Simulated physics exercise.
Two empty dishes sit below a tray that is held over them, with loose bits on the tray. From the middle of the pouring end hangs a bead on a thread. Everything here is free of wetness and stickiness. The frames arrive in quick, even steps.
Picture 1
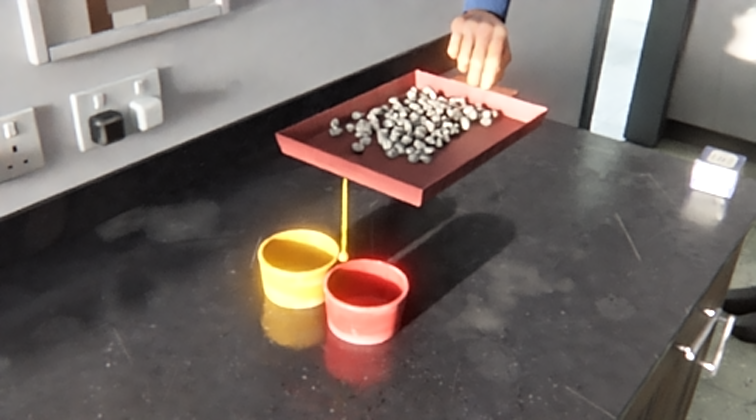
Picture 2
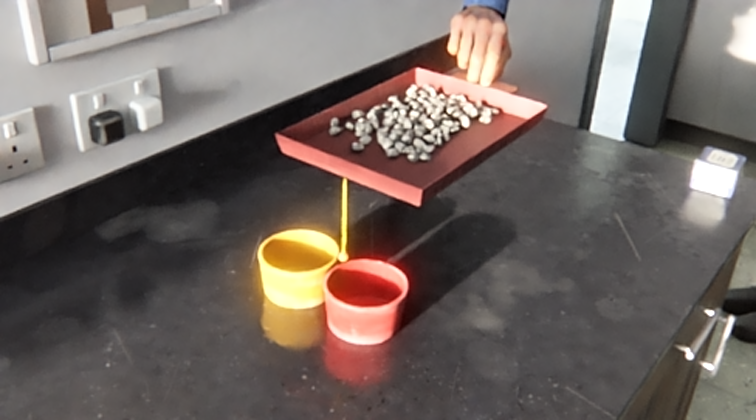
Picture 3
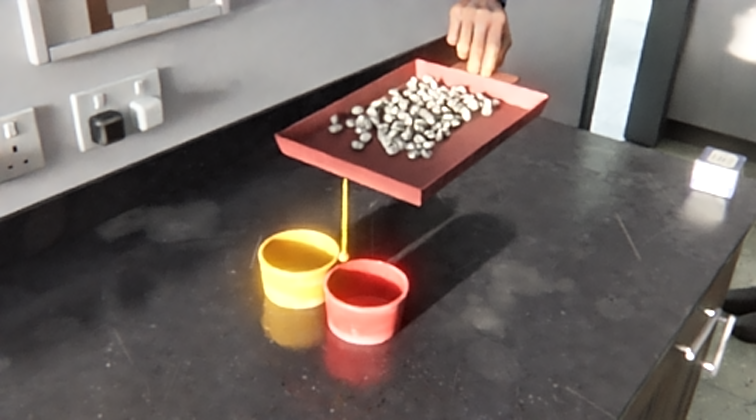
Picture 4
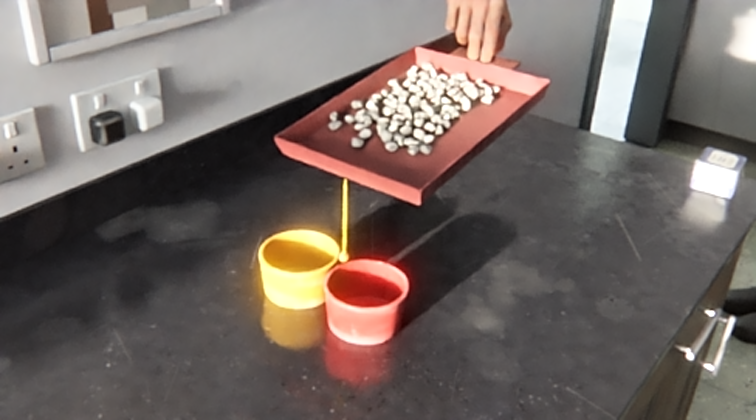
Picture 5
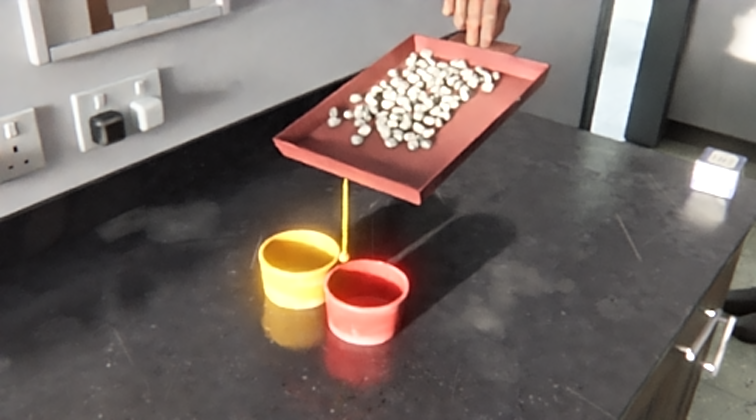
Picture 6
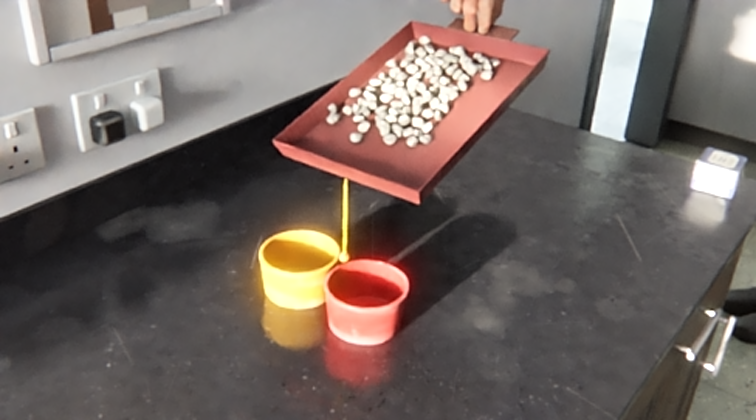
A hand at the far side steadily raises the back of a red tray of grey-white pebble-like bits, steepening its slope toward the near end, which dips slightly at its left corner. Seen from above at an angle, a dark worktop runs along a pale wall with sockets. Below the tray, a yellow dish at left, a red dish at right and a bead on a yellow thread stay still, as does the camera.
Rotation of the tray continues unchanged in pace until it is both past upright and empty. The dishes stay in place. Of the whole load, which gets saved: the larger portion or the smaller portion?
The smaller portion.
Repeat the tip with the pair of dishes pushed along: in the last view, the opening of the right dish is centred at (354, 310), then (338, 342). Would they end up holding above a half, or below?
Beyond half, then short of half.
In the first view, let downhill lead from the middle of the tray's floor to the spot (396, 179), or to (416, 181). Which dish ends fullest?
I'd say the one to the right first, then the one to the right.
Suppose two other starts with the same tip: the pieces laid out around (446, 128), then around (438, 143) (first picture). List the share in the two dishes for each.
Roughly 30 per cent, then 30 per cent.
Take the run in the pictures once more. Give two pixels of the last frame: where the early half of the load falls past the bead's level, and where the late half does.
Near (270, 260) to start, and near (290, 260) afterwards.
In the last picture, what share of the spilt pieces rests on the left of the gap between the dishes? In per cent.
Around 90 percent of the pieces.
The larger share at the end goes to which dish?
Winner, as observed: The left-positioned one.
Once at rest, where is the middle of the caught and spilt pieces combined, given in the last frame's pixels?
Roughly at pixel (258, 315).
Just after the last frame, tray tipped steeply; almost all on the tray; about a tenth in the air.
A moment on, tray tipped right over; roughly half on the tray; about a tenth in the left dish; roughly a third outside both; about a tenth in the air.
Further on, tray tipped past a quarter turn; just a few in the right dish; roughly a quarter in the left dish; roughly two thirds outside both.
When it is over, tray tipped past a quarter turn; just a few in the right dish; roughly a quarter in the left dish; roughly two thirds outside both.
